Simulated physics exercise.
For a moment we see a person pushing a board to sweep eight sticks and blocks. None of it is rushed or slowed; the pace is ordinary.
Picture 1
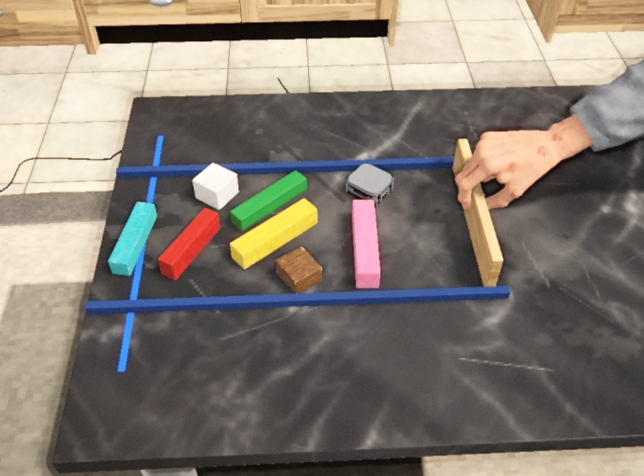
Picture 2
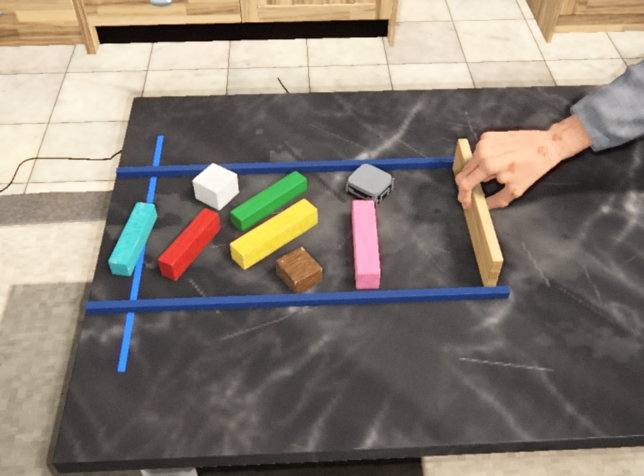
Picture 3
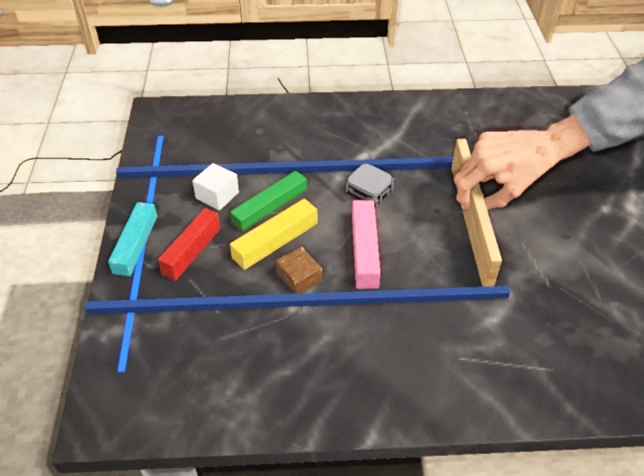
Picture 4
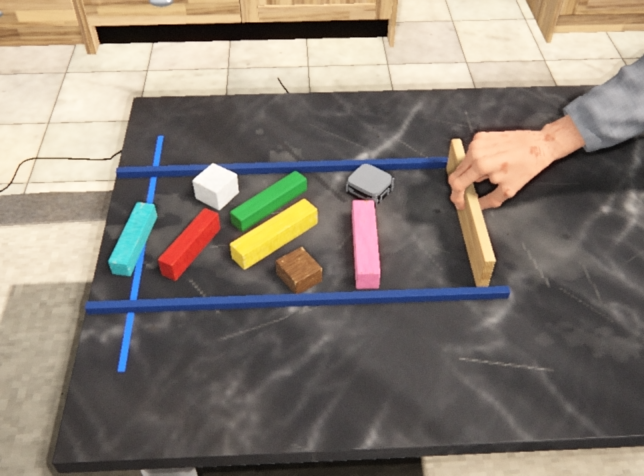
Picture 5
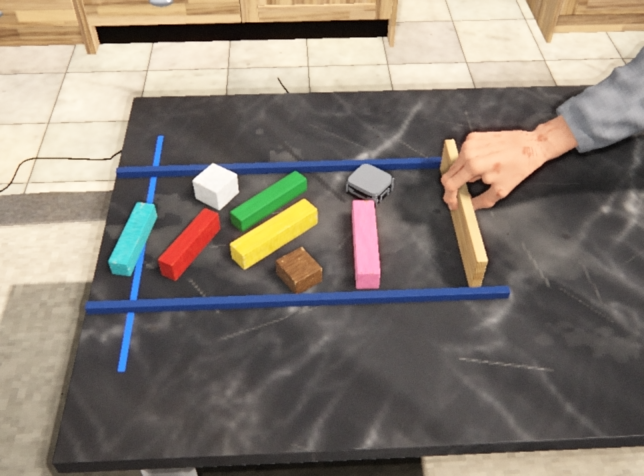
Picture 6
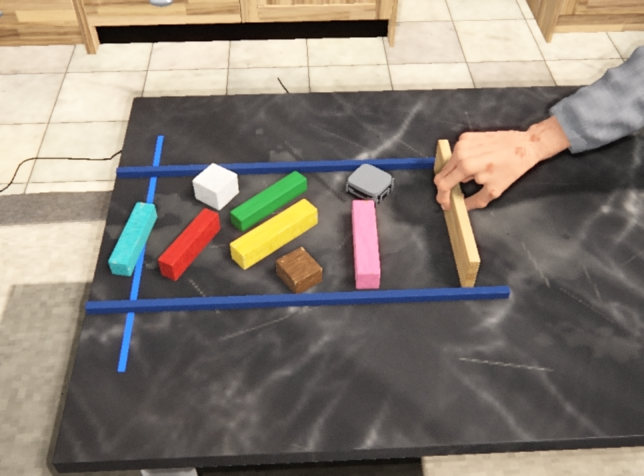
A hand slid a wooden board slightly to the left between two blue strips on a dark tabletop, while the eight colourful sticks and blocks in front of it stayed still.
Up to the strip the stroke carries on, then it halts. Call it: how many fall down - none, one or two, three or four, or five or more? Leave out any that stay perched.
Call: Five or more fall down.
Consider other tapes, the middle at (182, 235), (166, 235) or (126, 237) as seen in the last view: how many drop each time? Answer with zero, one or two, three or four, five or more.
Taken in the order given: 1 or 2, three to four, at least five.
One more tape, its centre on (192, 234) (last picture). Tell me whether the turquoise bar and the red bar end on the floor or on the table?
Well, the turquoise bar topples off and the red bar is left in place.
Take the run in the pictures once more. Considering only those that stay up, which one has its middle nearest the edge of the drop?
Brown block.
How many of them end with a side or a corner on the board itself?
It touches 2.
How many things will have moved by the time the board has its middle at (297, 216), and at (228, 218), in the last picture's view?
Counts: 5 / 8.
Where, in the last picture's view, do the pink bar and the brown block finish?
In the last picture they sit at about (128, 252) and about (95, 281).
Early on, none off yet; turquoise bar at rest near (134, 238); red bar at rest near (190, 244); white block at rest near (216, 186).
Finally, the number that fall off is five or more; lost, yellow bar, green stick, white block, red bar and turquoise bar.
